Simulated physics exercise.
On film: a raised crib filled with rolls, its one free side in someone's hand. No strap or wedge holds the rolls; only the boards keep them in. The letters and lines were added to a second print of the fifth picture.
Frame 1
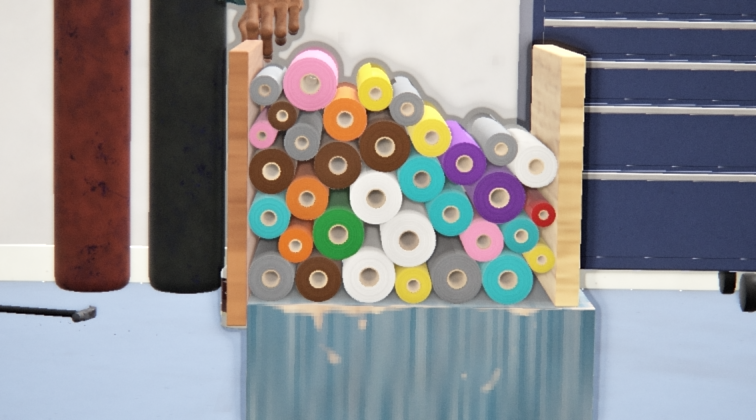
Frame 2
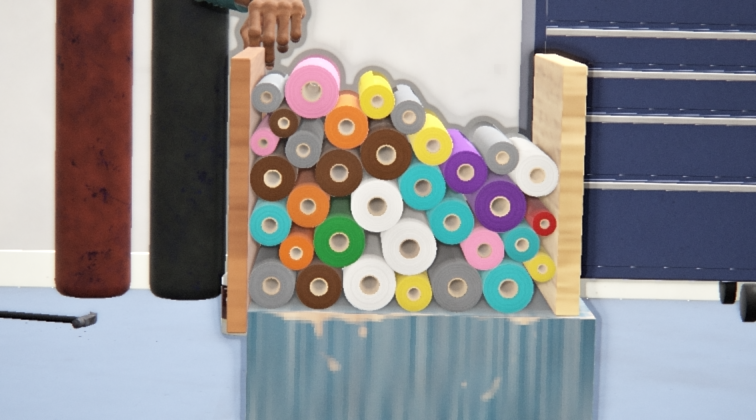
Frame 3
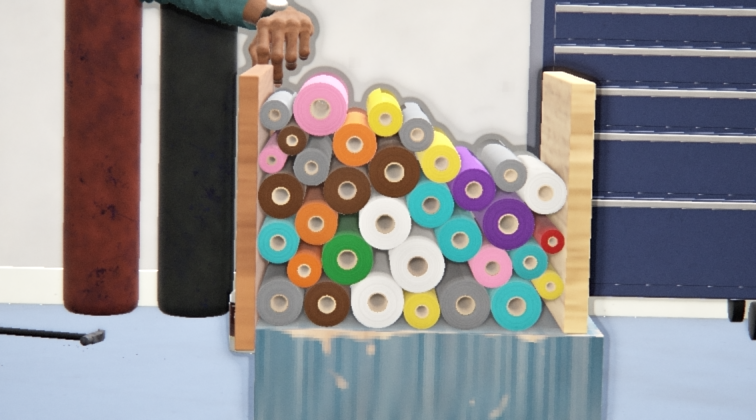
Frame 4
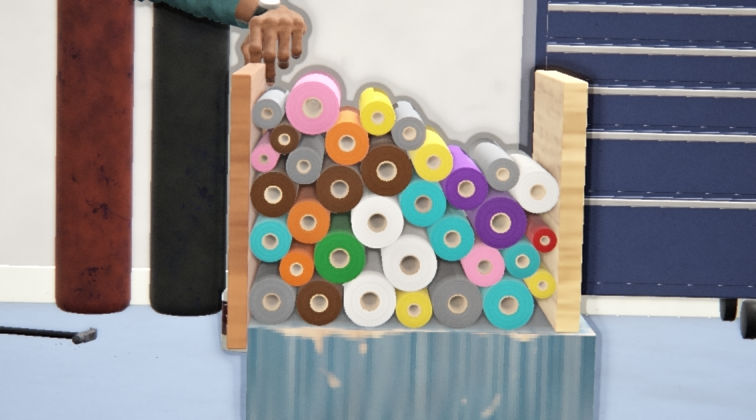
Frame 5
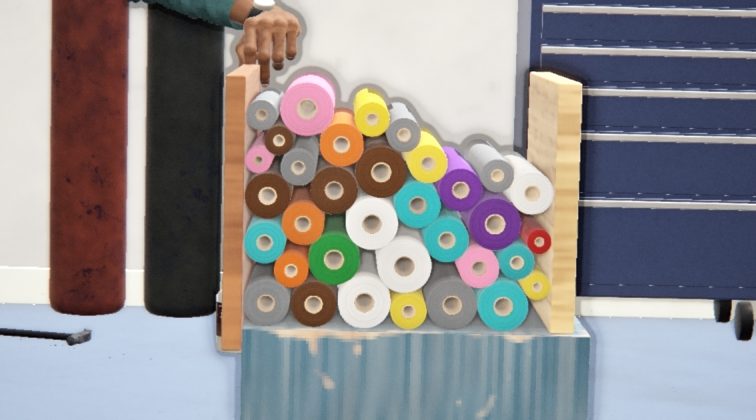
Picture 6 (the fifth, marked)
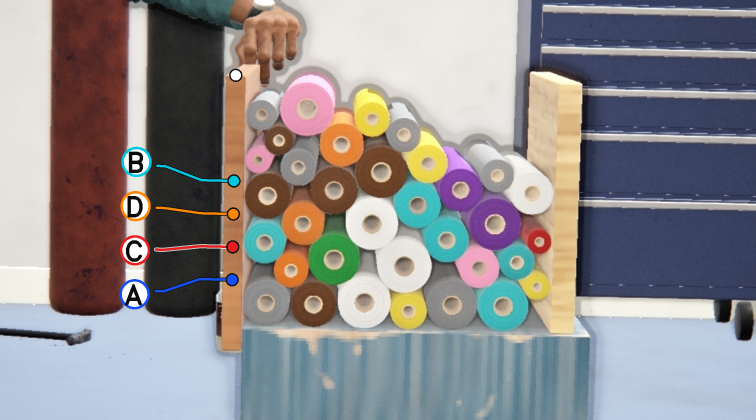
At first, a hand rests at the top of the left board of a raised crib packed with colourful rolls between two wooden sides. The view shifts slightly, bringing more of the green sleeve into sight, but the hand, boards and rolls all stay in place relative to one another throughout.
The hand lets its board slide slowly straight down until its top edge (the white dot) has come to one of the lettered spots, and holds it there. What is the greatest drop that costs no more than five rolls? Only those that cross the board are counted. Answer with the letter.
No lower than D.
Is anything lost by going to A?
Yes.
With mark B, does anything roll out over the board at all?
At B: Yes.
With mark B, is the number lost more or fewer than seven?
It loses fewer than seven.
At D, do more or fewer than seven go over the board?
Fewer than seven.
On the marked copy, A at (232, 280); B at (234, 181); C at (233, 247); D at (233, 214); the white dot at (236, 75).
With D. Early on, top of the board (246, 141).
Further on, top of the board (244, 212).
At the end, top of the board (244, 213), three out over the board.
As for the rest, A more than five out over the board; B one out over the board; C six out over the board.
